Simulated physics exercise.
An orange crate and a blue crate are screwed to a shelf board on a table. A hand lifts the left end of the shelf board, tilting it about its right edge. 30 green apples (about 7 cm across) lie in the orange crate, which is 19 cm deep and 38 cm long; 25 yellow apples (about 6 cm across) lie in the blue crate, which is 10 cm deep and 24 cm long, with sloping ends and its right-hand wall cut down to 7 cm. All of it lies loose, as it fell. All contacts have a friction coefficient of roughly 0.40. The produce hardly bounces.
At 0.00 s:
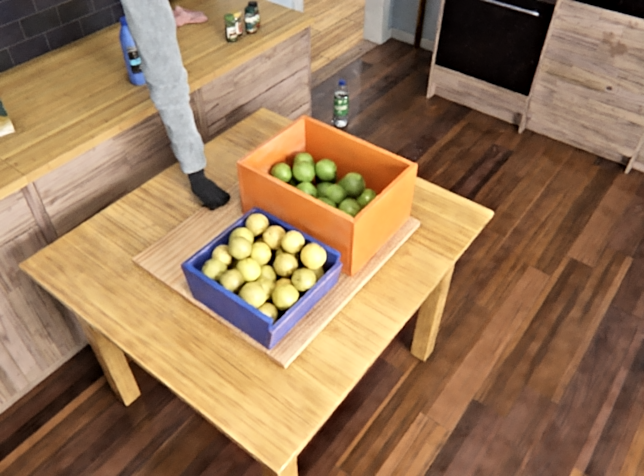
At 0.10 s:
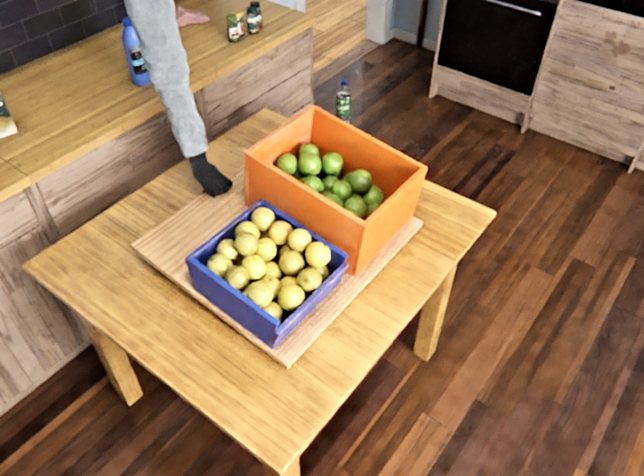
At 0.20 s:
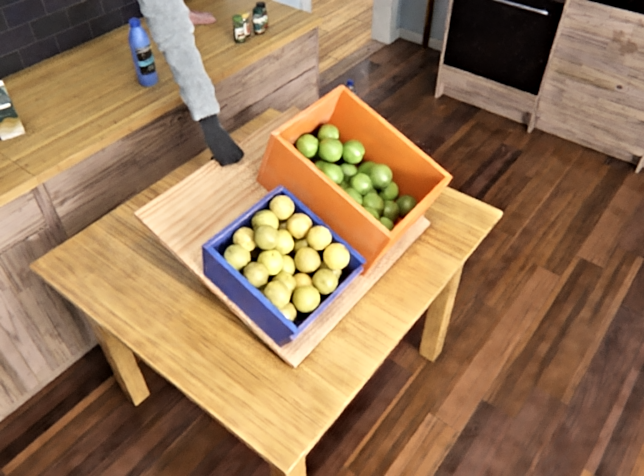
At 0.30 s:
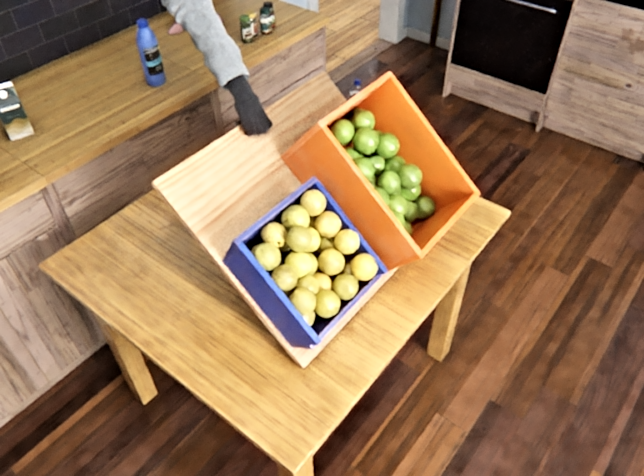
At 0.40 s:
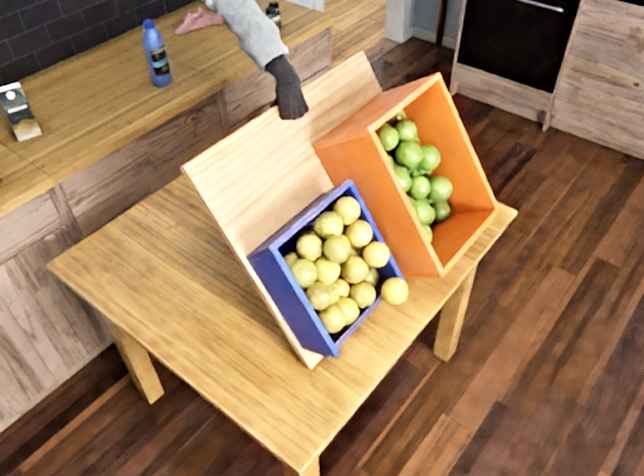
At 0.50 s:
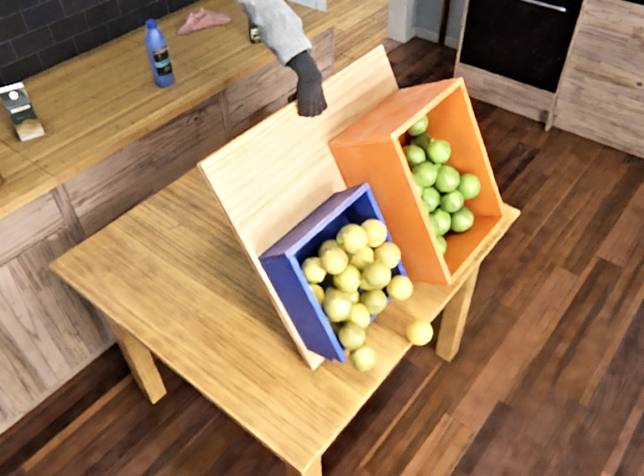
A grey-sleeved arm in a dark glove reaches over a light wooden table in a kitchen with dark plank flooring, seen from above. On a board on the table sit a blue crate of yellow apples and, to its right, a larger orange crate of green ones. The hand lifts the board's left end steeply, the apples shift rightward, and two yellow ones leave the blue crate as the camera pans slightly.
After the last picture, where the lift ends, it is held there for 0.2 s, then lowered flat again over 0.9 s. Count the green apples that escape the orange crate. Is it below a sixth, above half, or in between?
Out of the orange crate go under a sixth of the green apples.
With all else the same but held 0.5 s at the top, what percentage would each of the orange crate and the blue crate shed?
In that case orange crate 10, blue crate 60 per cent.
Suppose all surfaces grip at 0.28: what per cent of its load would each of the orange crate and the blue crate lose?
Then orange crate 10, blue crate 50 per cent.
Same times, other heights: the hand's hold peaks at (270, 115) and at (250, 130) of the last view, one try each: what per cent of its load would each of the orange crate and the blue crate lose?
Orange crate 0 then 0, blue crate 30 then 10 per cent.
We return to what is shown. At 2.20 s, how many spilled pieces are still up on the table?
About 1.
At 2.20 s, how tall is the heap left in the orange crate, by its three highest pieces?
About 19 cm.
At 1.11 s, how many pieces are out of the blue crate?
About: Blue crate 14.
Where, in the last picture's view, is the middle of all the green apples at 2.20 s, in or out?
At about (379, 214).
After 0.77 s, tilt 60°; orange crate 30 in, 0 out and blue crate 15 in, 10 out.
After 1.11 s, tilt 35°; orange crate 28 in, 2 out and blue crate 11 in, 14 out.
After 1.59 s, tilt 0°; orange crate 28 in, 2 out and blue crate 11 in, 14 out.
Final count (at 2.20 s), orange crate 28 in, 2 out and blue crate 11 in, 14 out. Asked share, 2 of 30, 7 per cent.
